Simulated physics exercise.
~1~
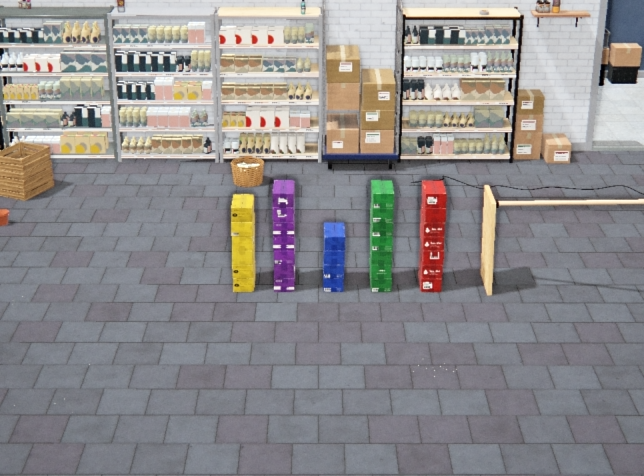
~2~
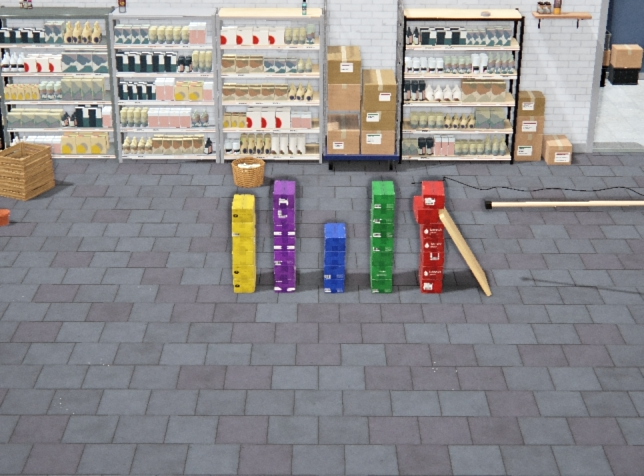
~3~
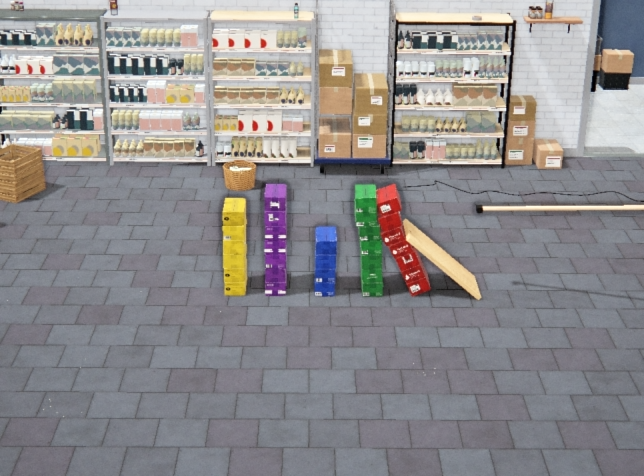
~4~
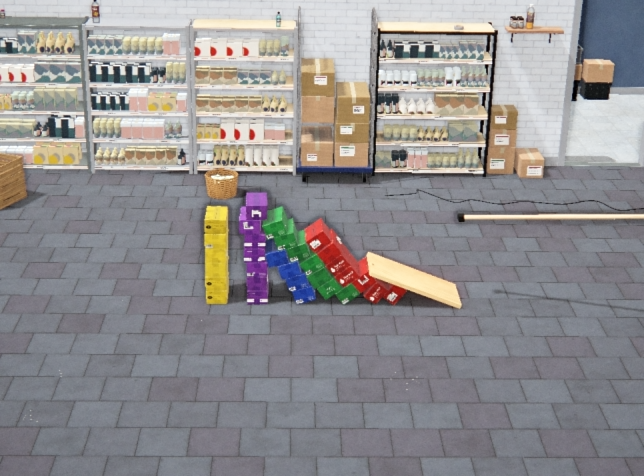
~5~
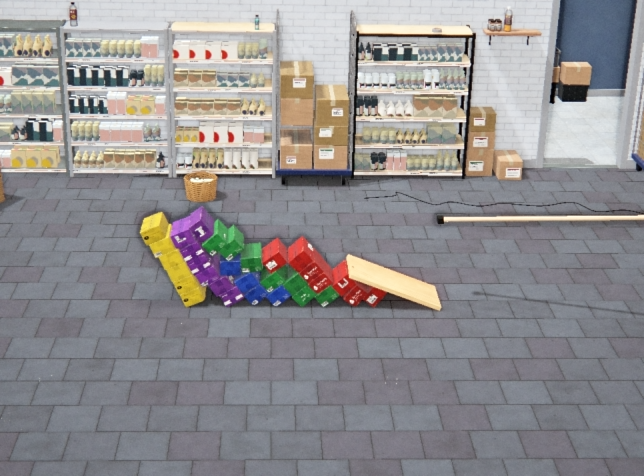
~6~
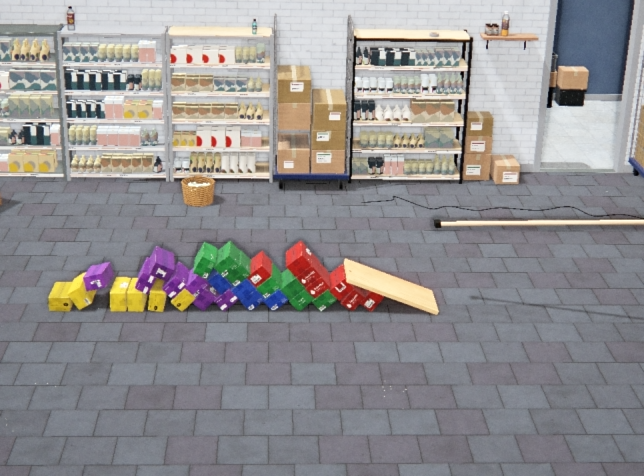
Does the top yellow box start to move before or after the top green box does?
The top yellow box starts to move after the top green box. The green one is already toppling left while the yellow stack still stands upright.
